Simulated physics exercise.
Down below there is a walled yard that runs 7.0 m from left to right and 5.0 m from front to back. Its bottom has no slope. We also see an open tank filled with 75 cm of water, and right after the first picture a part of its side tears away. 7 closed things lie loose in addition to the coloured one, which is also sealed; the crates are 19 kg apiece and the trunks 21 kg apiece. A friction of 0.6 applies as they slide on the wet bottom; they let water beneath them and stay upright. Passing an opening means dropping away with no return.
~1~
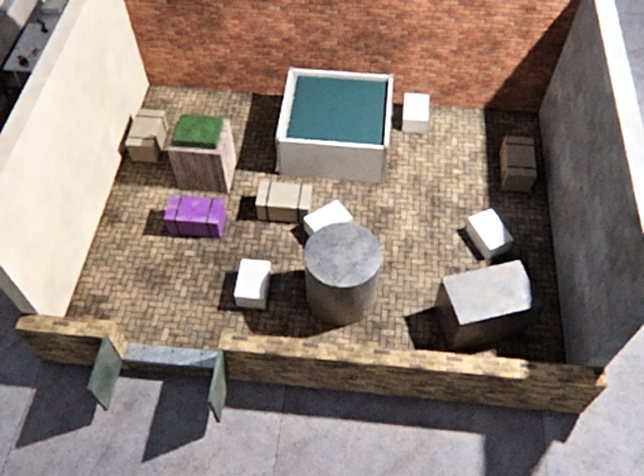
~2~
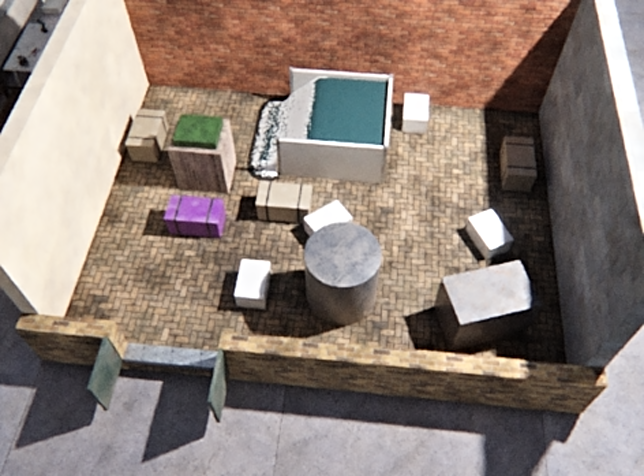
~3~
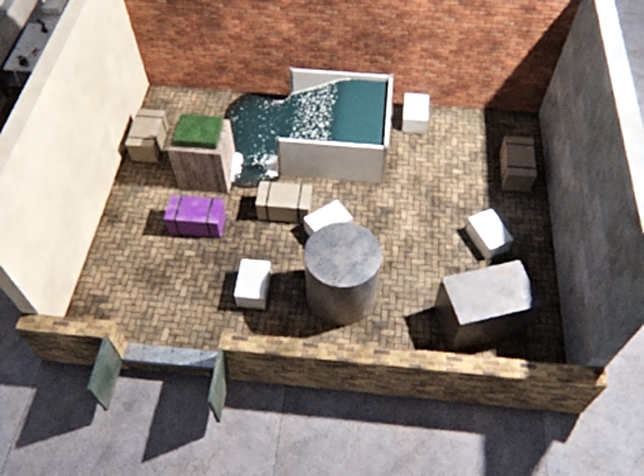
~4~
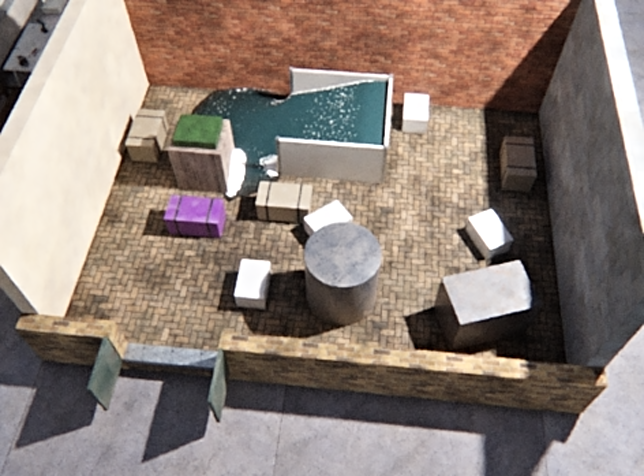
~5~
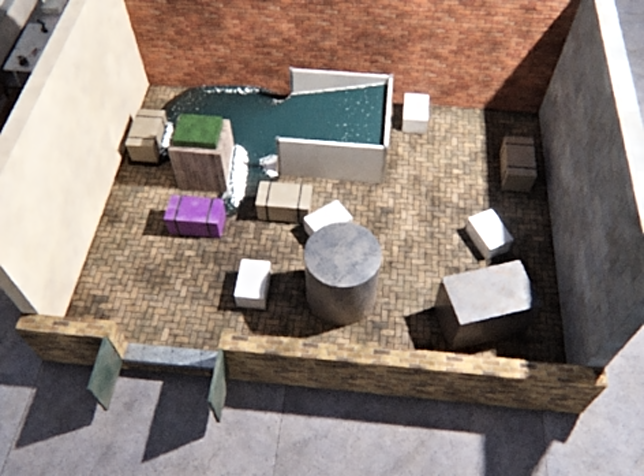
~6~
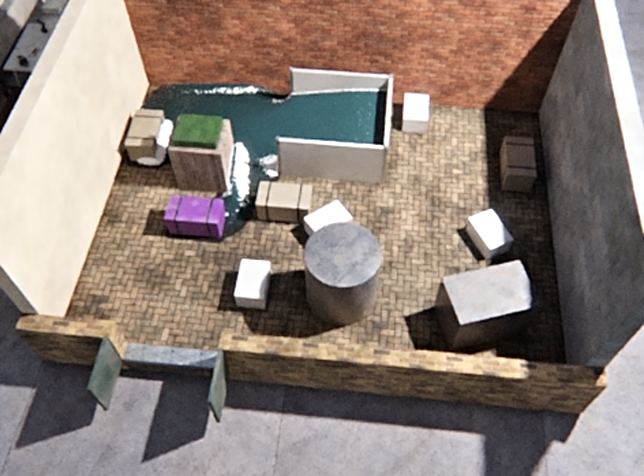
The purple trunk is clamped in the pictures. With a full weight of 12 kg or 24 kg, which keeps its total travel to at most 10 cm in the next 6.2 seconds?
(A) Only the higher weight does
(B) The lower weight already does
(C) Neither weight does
The answer is C.
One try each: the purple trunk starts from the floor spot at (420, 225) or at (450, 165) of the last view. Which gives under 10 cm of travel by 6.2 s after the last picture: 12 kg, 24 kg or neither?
Well, the little one does for the first, the little one does for the second.
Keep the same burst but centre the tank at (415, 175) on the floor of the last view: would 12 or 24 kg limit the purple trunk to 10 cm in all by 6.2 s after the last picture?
Then the outcome is clear: Not even the heavier works.
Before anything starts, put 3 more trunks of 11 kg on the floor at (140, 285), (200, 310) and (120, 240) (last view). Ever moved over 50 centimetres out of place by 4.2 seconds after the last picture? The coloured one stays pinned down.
Each in turn: Further than that, further than that, further than that.
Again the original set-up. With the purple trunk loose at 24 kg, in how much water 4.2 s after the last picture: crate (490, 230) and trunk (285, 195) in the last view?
Around 0 cm and 4 cm.
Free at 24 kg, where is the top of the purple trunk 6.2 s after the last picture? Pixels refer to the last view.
Around (208, 334).
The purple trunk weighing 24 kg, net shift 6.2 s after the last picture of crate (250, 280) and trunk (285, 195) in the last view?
Net distance: First 100 cm, second 20 cm.
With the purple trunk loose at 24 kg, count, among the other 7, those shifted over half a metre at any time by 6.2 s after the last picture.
All told, that gives 2.
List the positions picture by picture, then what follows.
The first frame shows the purple trunk at (194, 209), on the bottom; 2.4 m2 under water; 0 of 8 have shifted.
The second frame shows the purple trunk at (194, 209) rests on the ground; water covers 3.3 m2; 0 of 8 have shifted.
The third frame shows the purple trunk at (194, 209) rests on the ground; 4.5 m2 under water; 0 of 8 have shifted.
The fourth frame shows the purple trunk at (194, 209) rests on the ground; water covers 5.5 m2; 0 of 8 have shifted.
The fifth frame shows the purple trunk at (194, 209), on the bottom; 6.5 m2 under water; 0 of 8 have shifted.
The sixth frame shows the purple trunk at (194, 209) rests on the ground; water covers 7.6 m2; 0 of 8 have shifted.
Then, 0.6 s after the last picture the purple trunk would be 37 cm from its start with 12 kg and 9 cm from its start with 24 kg; 4 cm of water round it then.
Then, 2.3 s after the last picture the purple trunk would be 203 cm from its start with 12 kg and 106 cm from its start with 24 kg; 7 cm of water round it then.
Then, 4.2 s after the last picture the purple trunk would be gone out with 12 kg and 208 cm from its start with 24 kg; 10 cm of water round it then.
Then, 6.2 s after the last picture the purple trunk would be gone out with 12 kg and 210 cm from its start with 24 kg; 8 cm of water round it then.
